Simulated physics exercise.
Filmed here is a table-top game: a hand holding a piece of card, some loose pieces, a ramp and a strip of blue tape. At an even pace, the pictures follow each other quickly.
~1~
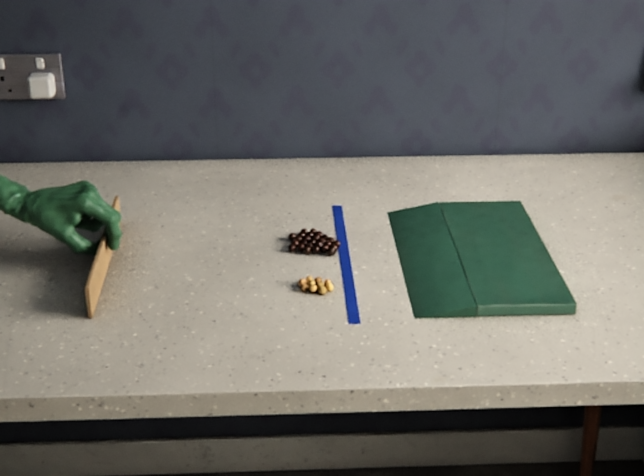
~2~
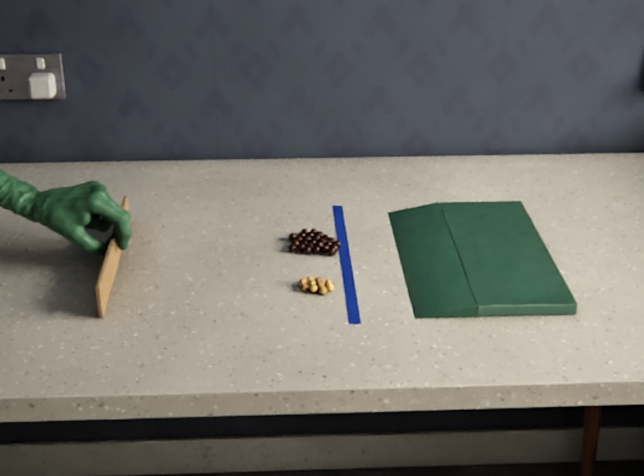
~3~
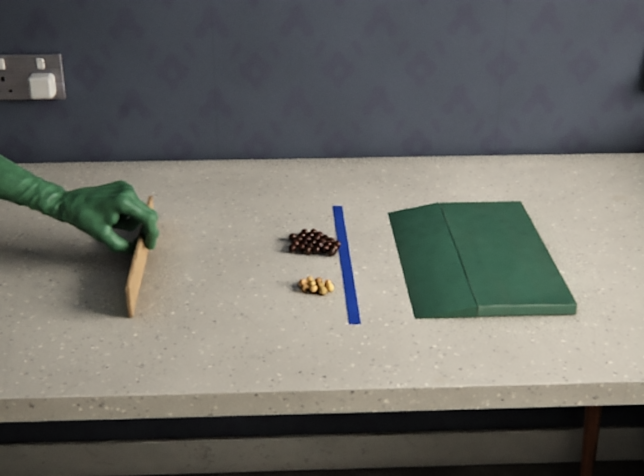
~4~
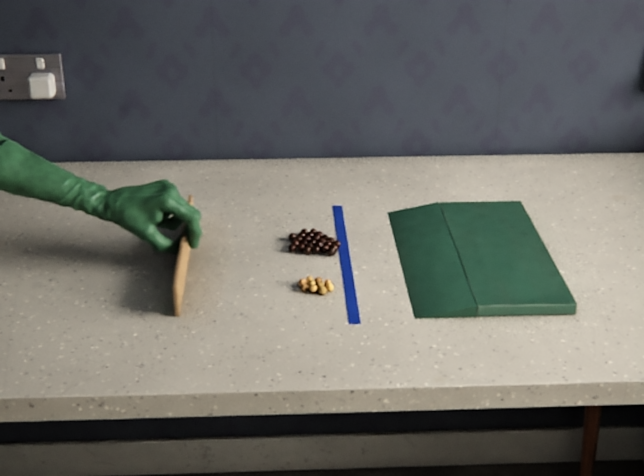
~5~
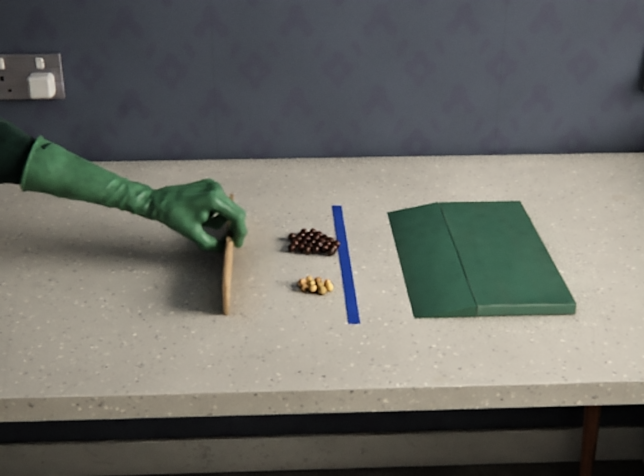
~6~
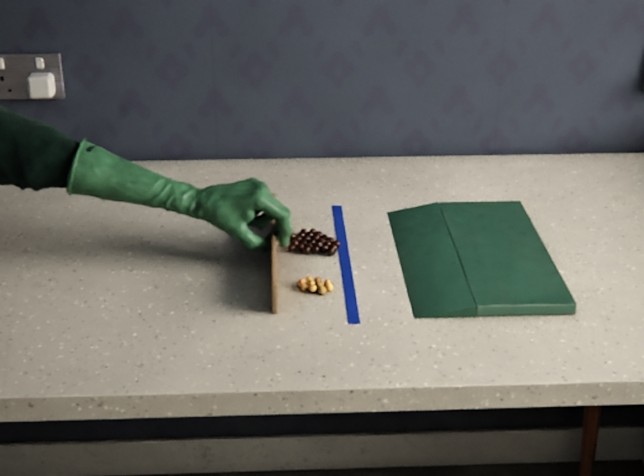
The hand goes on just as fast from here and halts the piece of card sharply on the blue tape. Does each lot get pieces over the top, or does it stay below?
The nearer lot gets pieces over; the farther lot gets pieces over.
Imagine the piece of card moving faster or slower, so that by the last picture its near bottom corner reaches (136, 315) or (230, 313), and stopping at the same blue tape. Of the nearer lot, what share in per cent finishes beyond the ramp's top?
First pace 0 %, second pace 10 %.
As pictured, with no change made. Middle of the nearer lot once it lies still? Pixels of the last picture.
It ends up centred around (494, 287) in the final picture.
Then, 0.07 s on from there, piece of card still moving, near (328, 233); nearer lot the whole lot short of the ramp; farther lot the whole lot short of the ramp.
Then, 0.15 s on from there, piece of card stopped at the blue tape; nearer lot near a quarter on the ramp, the bulk short of the ramp; farther lot near half on the ramp, near half short of the ramp.
Then, 0.43 s on from there, piece of card stopped at the blue tape; nearer lot the bulk past the top, near a quarter on the ramp; farther lot the whole lot past the top.
In the end, piece of card stopped at the blue tape; nearer lot the bulk past the top, near a quarter short of the ramp; farther lot the whole lot past the top.
